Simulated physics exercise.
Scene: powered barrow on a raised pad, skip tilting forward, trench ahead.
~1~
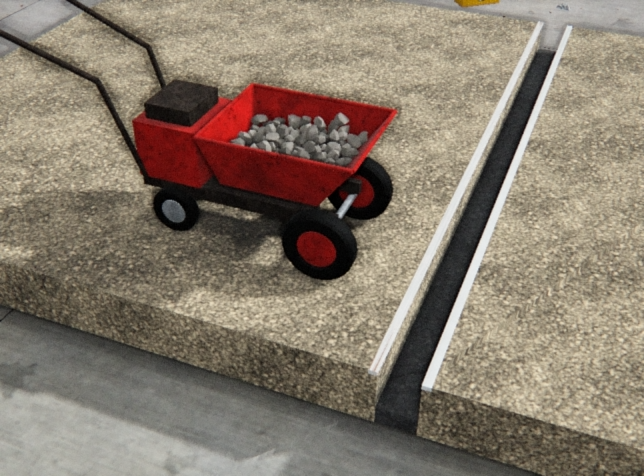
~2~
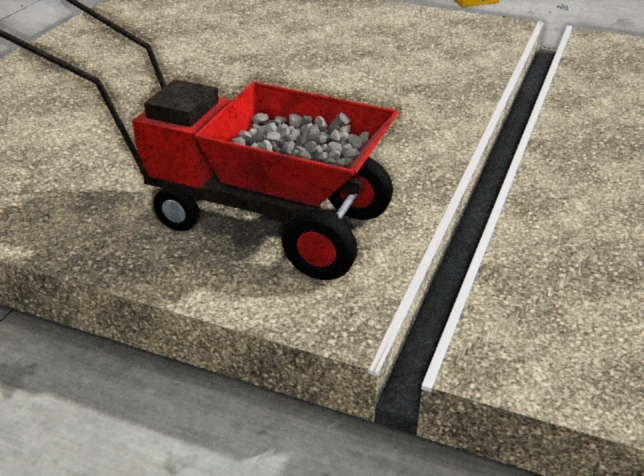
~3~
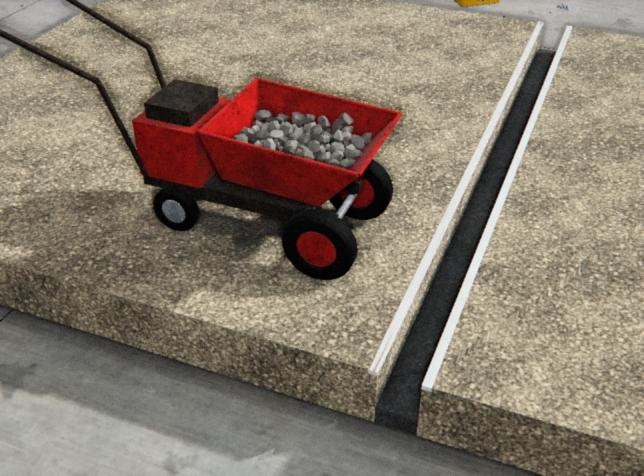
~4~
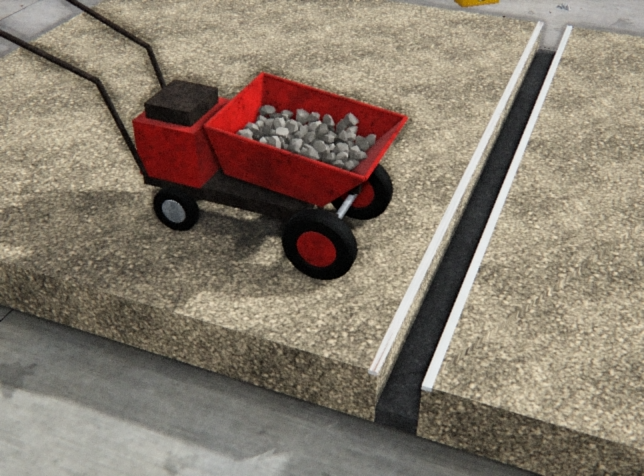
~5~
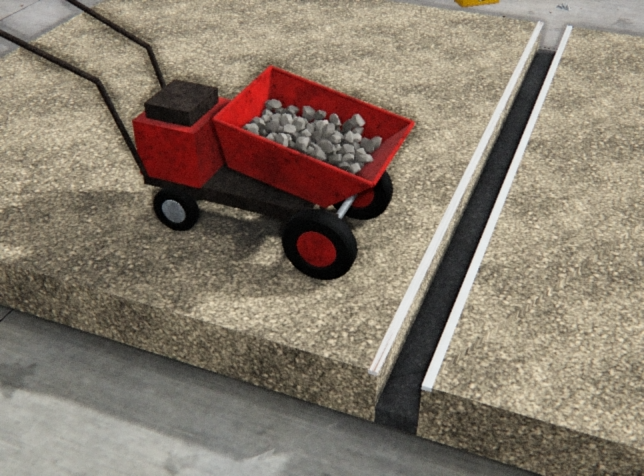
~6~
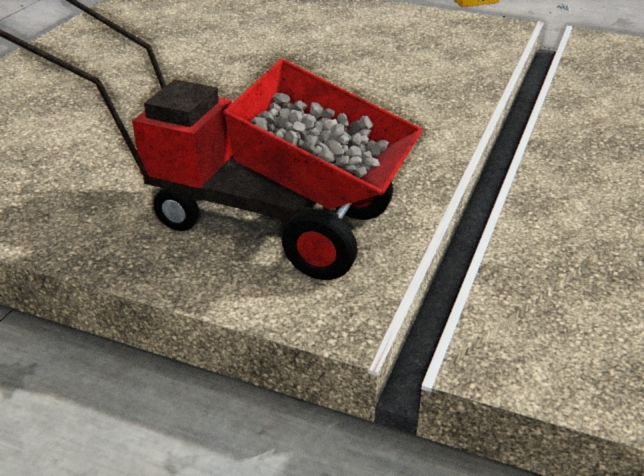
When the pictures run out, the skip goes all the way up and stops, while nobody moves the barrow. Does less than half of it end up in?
No, the share in the trench is above half.
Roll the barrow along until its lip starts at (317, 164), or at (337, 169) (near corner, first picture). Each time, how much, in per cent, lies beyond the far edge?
It comes out near 0 in a hundred for the first and near 10 in a hundred for the second.
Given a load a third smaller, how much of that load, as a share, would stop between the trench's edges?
That works out at around 90 percent.
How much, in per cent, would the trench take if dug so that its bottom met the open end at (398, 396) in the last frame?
60 per cent, roughly.
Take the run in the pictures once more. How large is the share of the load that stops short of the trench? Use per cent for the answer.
About 0 per cent.
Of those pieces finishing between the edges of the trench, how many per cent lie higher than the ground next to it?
Around 5 per cent.
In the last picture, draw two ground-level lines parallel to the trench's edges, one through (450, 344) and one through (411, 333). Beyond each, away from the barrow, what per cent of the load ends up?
In order: 20 percent, then 80 percent.
Soon, skip tipped steeply; all in the skip.
A while on, skip tipped right over; most in the skip; about a quarter in or heaped over the trench; a stray few beyond it.
Towards the end, skip tipped right over; a small part in the skip; most in or heaped over the trench; about a quarter beyond it.
Finally, skip tipped right over; most in or heaped over the trench; about a quarter beyond it.
